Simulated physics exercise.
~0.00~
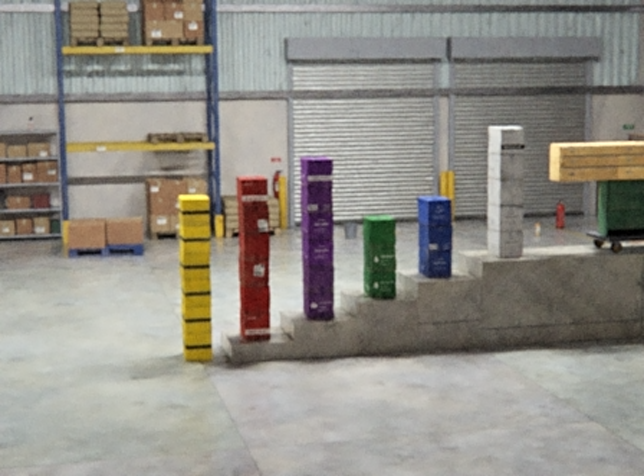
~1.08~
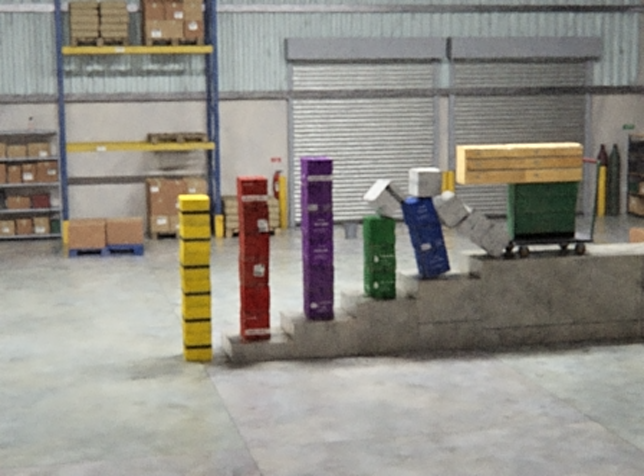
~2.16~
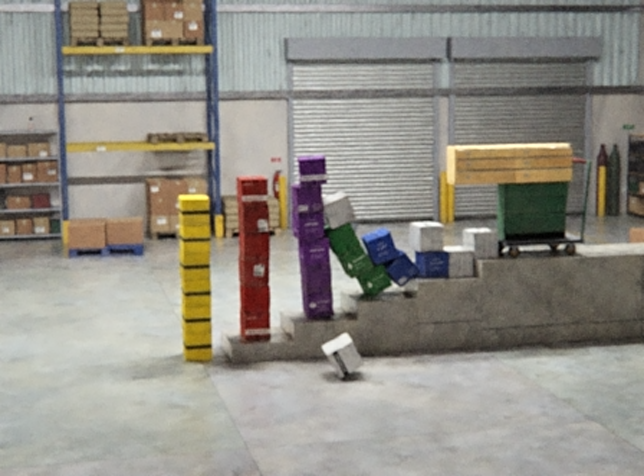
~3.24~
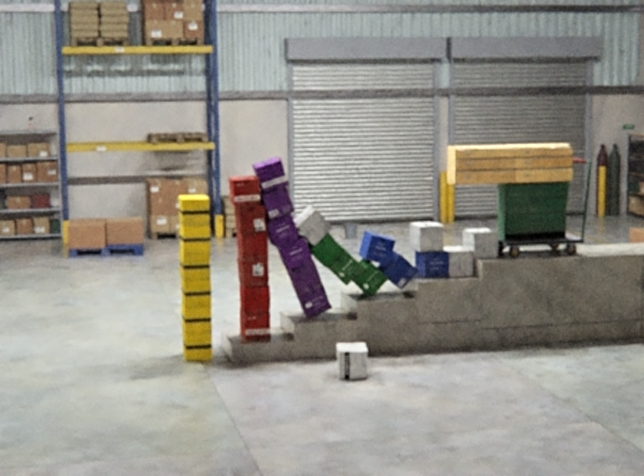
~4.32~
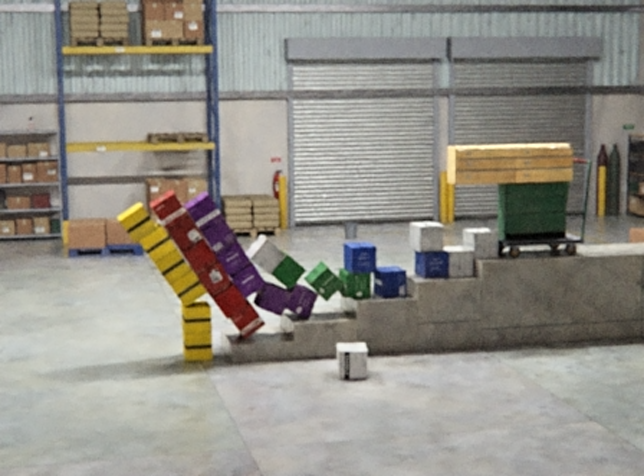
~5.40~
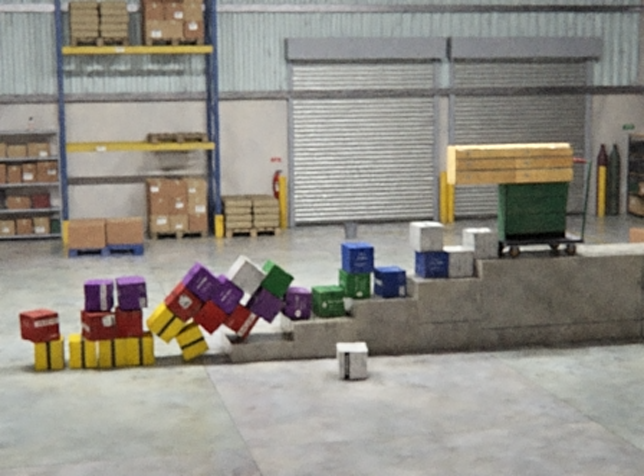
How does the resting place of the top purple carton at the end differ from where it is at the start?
At the start it sits at the top of the tall purple pile on the steps. By the end it lies much lower and far to the left, on top of fallen red and yellow cartons beyond where the yellow pile stood.
